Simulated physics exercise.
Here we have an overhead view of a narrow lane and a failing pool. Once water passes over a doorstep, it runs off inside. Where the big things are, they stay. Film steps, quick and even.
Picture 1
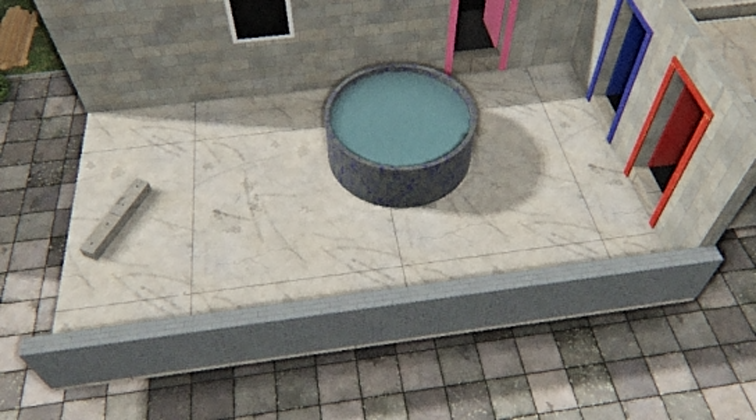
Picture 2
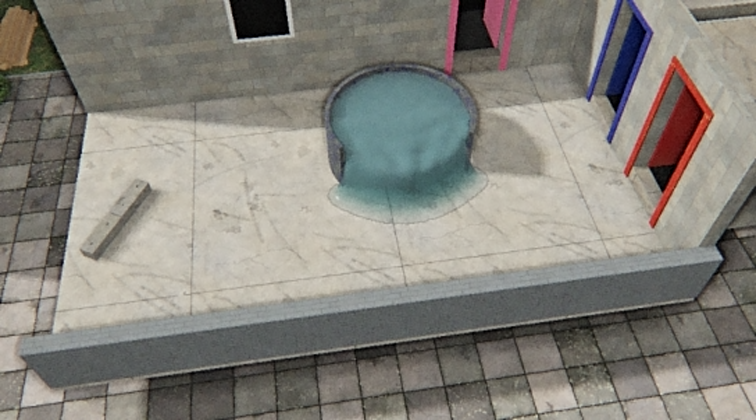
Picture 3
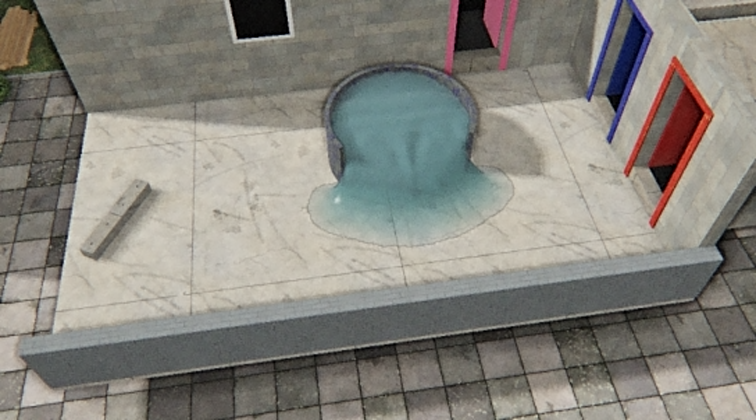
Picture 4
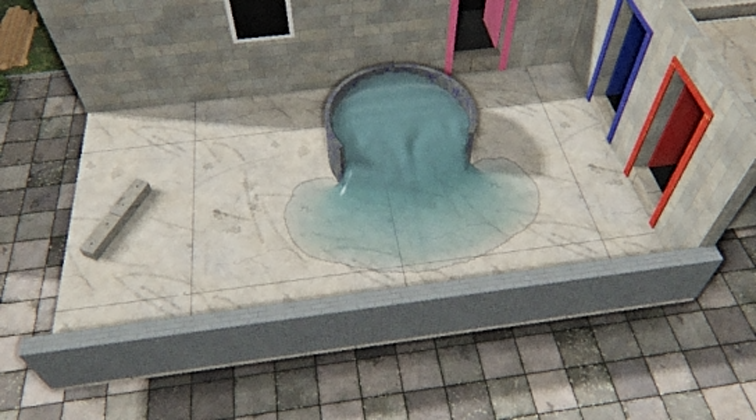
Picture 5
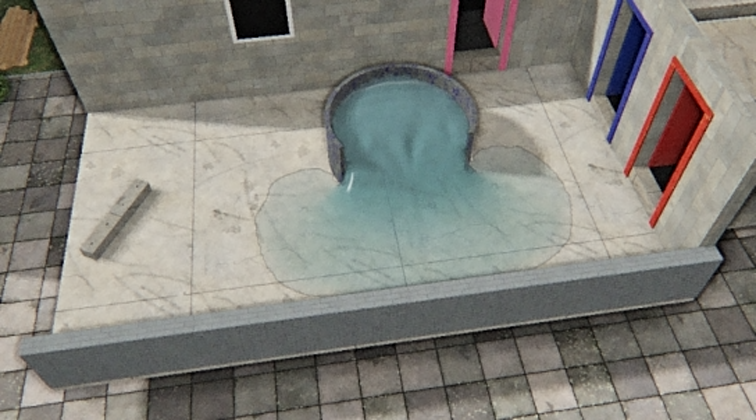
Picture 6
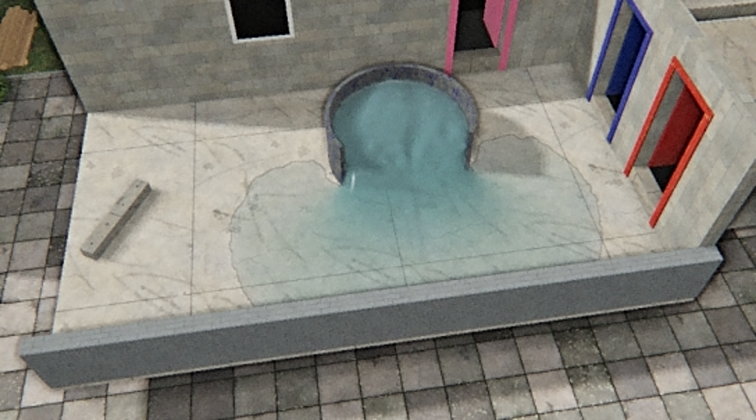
Water poured out through the near side of a round stone tank in a walled courtyard, then spread left, right and forward across the pale floor in a widening, shallow pool.
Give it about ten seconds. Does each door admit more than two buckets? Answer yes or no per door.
Answers: The red door: No; the pink door: No; the blue door: No.
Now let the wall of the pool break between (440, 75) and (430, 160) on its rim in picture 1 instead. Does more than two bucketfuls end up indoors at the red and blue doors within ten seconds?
Per door - red door: Exceeds, blue door: Exceeds.
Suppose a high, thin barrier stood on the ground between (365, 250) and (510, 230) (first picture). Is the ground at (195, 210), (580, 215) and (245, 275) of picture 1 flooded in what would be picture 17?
Reading the points as listed, I get deluged, then deluged, then deluged.
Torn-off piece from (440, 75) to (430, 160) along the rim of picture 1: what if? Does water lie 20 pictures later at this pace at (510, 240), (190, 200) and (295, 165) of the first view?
Taken one by one: Sodden, then unaffected, then unaffected.
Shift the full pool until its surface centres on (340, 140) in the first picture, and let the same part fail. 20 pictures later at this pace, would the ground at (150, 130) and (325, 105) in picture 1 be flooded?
I'd say still dry for the first and still dry for the second.
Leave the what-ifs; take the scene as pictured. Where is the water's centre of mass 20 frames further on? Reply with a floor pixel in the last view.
I'd mark it close to (430, 224).
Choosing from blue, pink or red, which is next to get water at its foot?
That's the door marked red.
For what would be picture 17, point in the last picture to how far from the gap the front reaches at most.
I'd point to (67, 361).
A moment on, water covers 40 % of the floor; the red door wet at the sill, nothing in, the pink door not reached, the blue door not reached.
Next, water covers 40 % of the floor; the red door wet at the sill, nothing in, the pink door not reached, the blue door wet at the sill, nothing in.
Then, water covers 65 % of the floor; the red door wet at the sill, nothing in, the pink door not reached, the blue door wet at the sill, nothing in.
Later, water covers 85 % of the floor; the red door wet at the sill, nothing in, the pink door wet at the sill, nothing in, the blue door wet at the sill, nothing in.
In the end, water covers 95 % of the floor; the red door wet at the sill, nothing in, the pink door wet at the sill, nothing in, the blue door wet at the sill, nothing in.
